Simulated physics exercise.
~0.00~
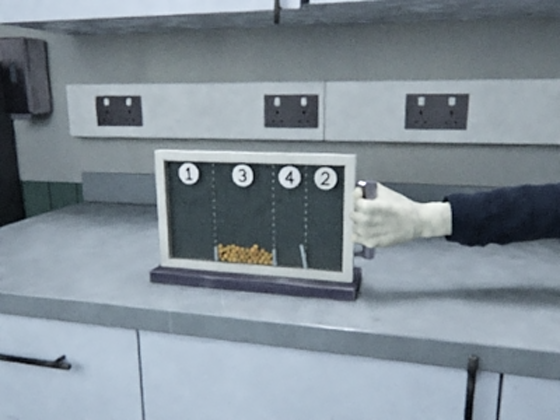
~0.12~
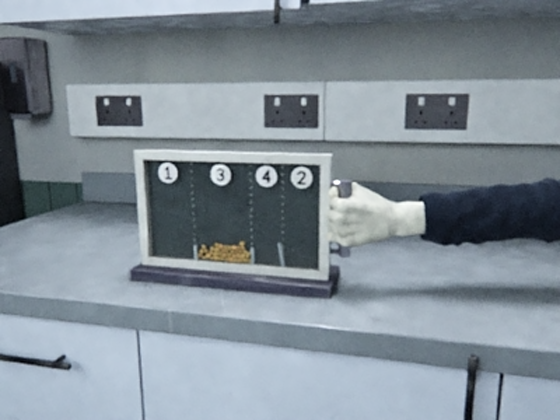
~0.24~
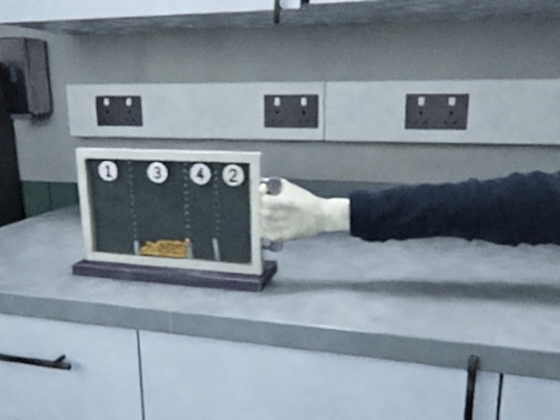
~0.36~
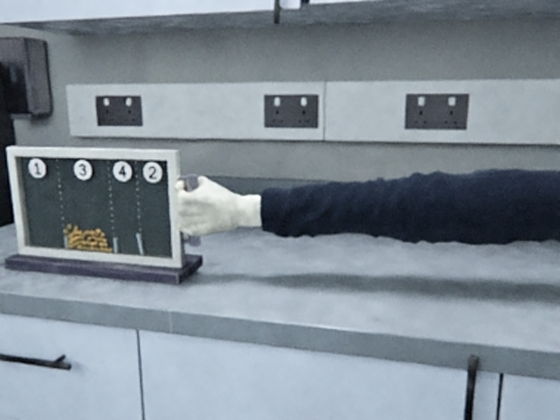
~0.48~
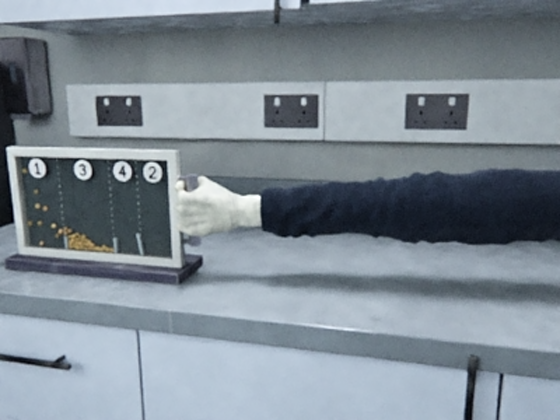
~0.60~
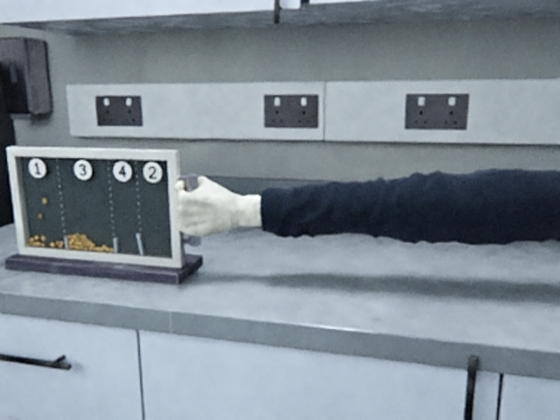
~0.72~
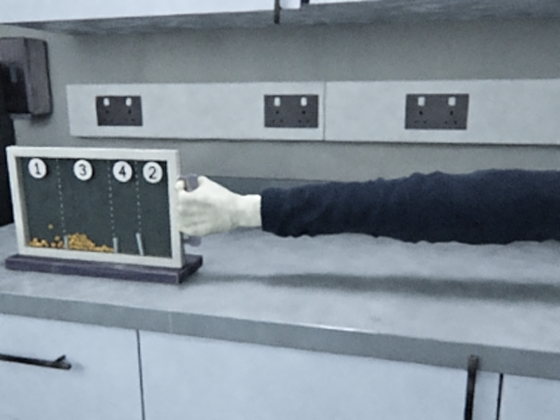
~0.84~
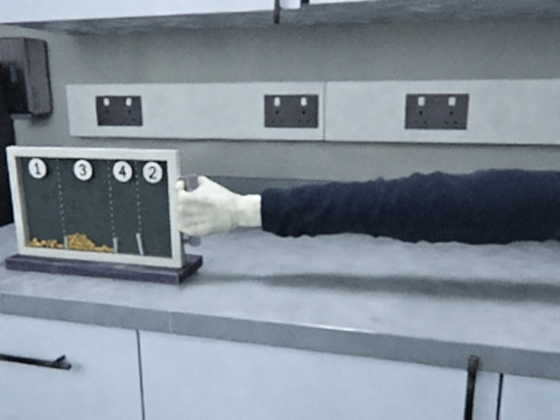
The video shows a gloved-looking pale hand sliding an upright, clear-fronted case of small orange-yellow beads leftward along a grey counter. When it stops, some beads spill left from strip three into strip one, then settle, with most still in strip three and the hand holding the case.
